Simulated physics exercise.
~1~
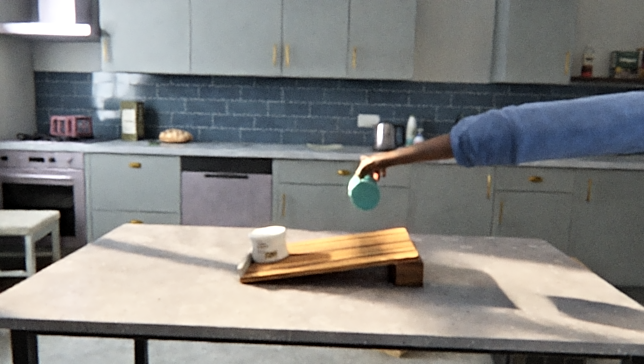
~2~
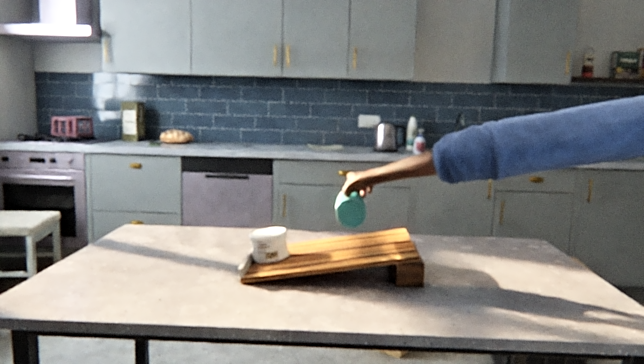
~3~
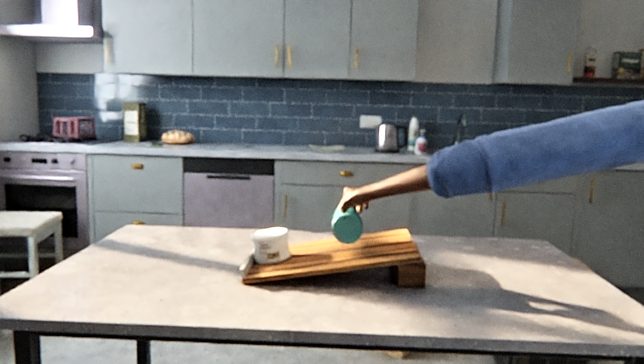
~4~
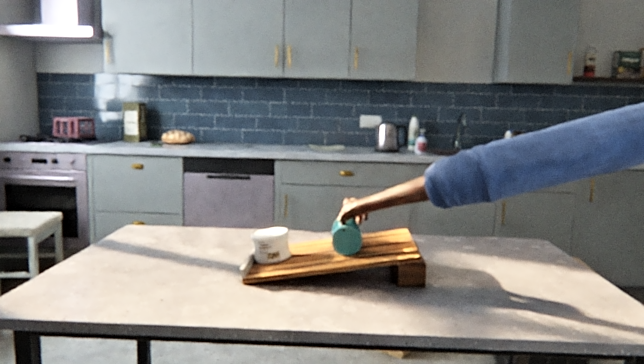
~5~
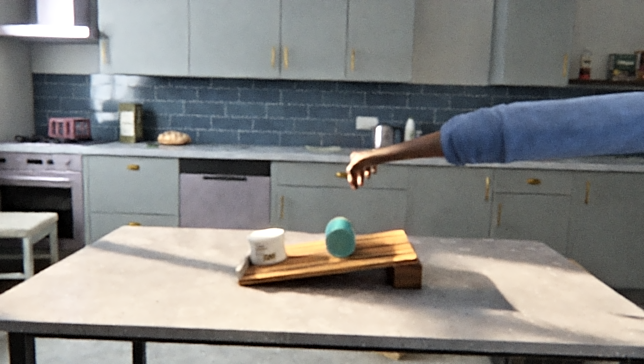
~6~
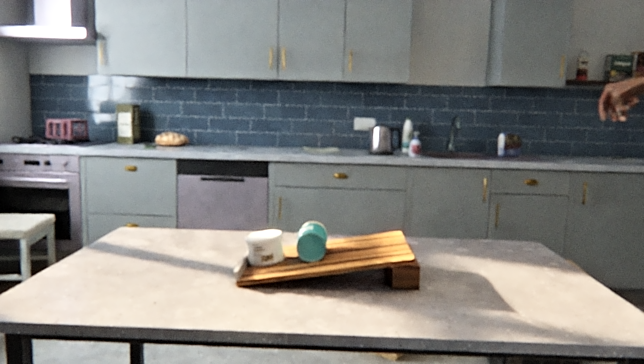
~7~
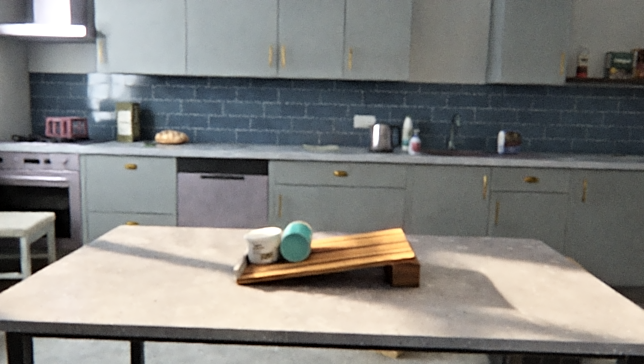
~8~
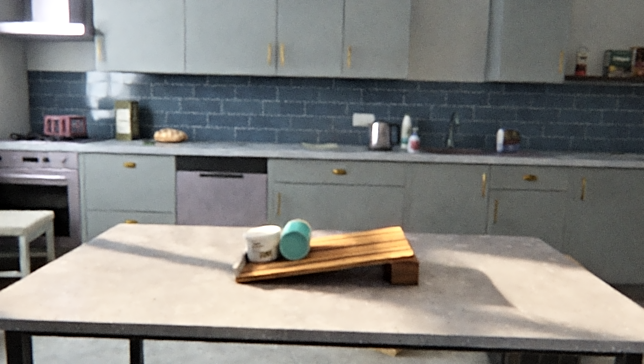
A turquoise jar, held on its side, is lowered by a hand onto a tilted wooden board on a kitchen table and released. It rolls down to the left as the hand withdraws, and ends resting against the white tub, which stays in place.
